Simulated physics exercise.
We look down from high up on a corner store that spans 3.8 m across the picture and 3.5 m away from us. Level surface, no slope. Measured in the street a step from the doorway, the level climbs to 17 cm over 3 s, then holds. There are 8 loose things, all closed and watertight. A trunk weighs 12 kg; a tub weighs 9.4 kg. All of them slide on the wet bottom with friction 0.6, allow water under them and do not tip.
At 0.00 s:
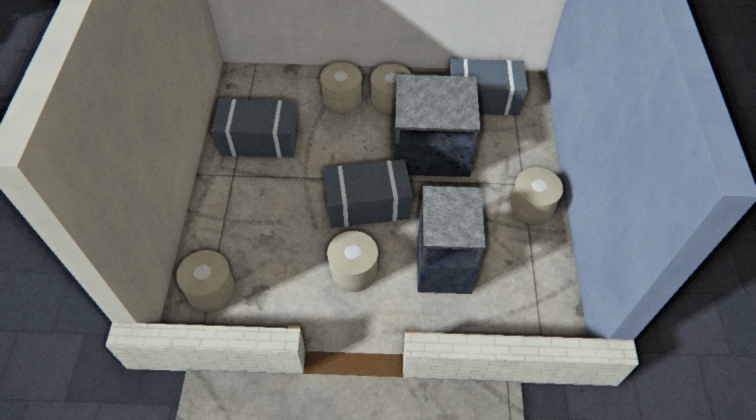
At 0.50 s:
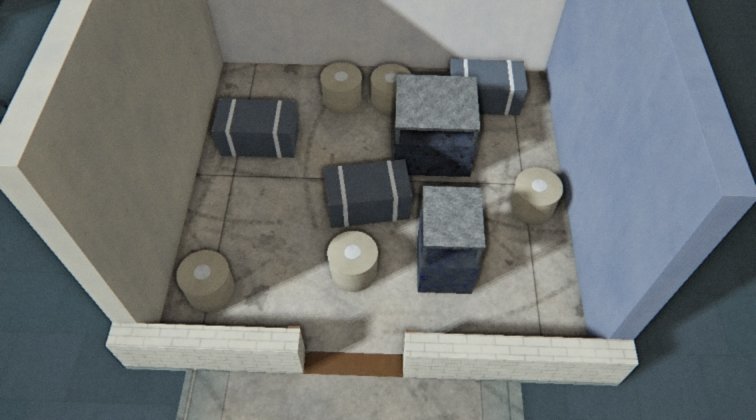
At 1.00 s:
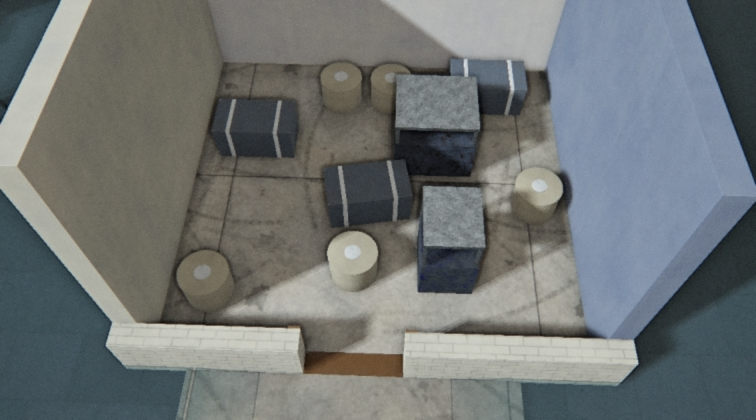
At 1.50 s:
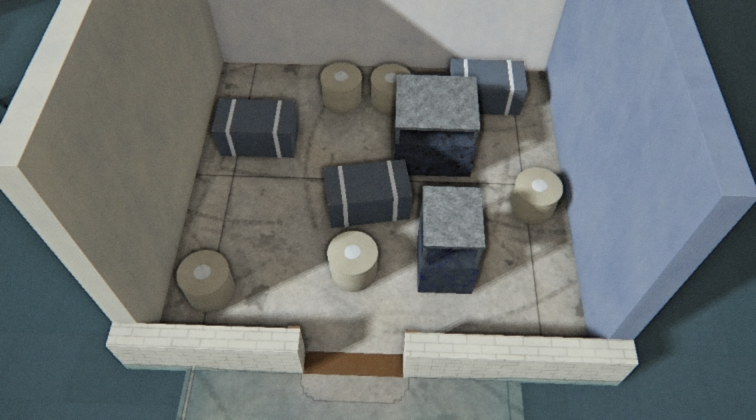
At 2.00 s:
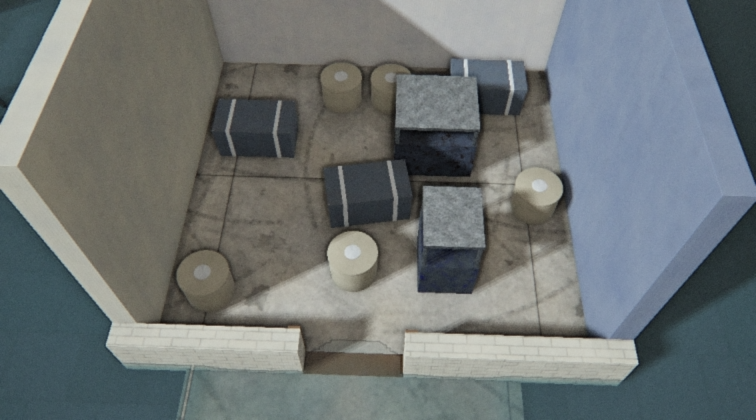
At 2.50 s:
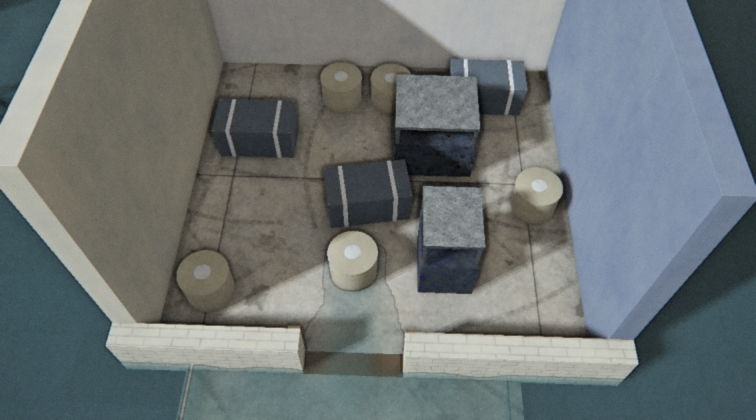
Water spreading over the dark ground outside a small walled room, then seeping through the doorway past unmoving tubs and trunks.
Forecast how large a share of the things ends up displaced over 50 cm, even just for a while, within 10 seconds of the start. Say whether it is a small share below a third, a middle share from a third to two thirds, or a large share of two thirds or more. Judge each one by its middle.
A middle share, from a third to two thirds.
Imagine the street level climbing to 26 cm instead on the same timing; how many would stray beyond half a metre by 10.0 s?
Count: 6.
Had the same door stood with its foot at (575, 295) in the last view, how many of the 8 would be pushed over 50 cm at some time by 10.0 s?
In that case 2 of them.
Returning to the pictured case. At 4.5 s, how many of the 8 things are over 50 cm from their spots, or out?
Count then: 1.
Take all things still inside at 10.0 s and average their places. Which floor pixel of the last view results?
Centred roughly on (366, 143).
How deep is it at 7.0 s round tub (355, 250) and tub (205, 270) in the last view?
I'd put it at 5 cm and 2 cm respectively.
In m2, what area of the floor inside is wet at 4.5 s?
The covered patch comes to about 6.0 m2.
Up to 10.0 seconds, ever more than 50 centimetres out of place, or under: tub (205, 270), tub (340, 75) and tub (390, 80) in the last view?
Same order as the question: Smaller, greater, smaller.
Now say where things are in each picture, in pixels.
In the first picture, a trunk at (489, 74), on the bottom; a tub at (539, 186), on the bottom; water covers 0.0 m2; 0 of 8 have shifted.
In the second picture, a trunk at (489, 74) rests on the ground; a tub at (539, 186), on the bottom; 0.0 m2 under water; 0 of 8 have shifted.
In the third picture, a trunk at (489, 74) rests on the ground; a tub at (539, 186) rests on the ground; water covers 0.0 m2; 0 of 8 have shifted.
In the fourth picture, a trunk at (489, 74), on the bottom; a tub at (539, 186), on the bottom; 0.0 m2 under water; 0 of 8 have shifted.
In the fifth picture, a trunk at (489, 74), on the bottom; a tub at (539, 186) rests on the ground; water covers 0.0 m2; 0 of 8 have shifted.
In the sixth picture, a trunk at (489, 74) rests on the ground; a tub at (539, 186), on the bottom; water covers 0.4 m2; 0 of 8 have shifted.
After 3.5 s 0 of 8 are over 50 cm from their spots; 0 afloat.
After 4.5 s 1 of 8 are over 50 cm from their spots; 1 afloat.
After 7.0 s 3 of 8 are over 50 cm from their spots; 2 afloat.
After 10.0 s 4 of 8 are over 50 cm from their spots, and 4 have been at some point; 5 afloat.
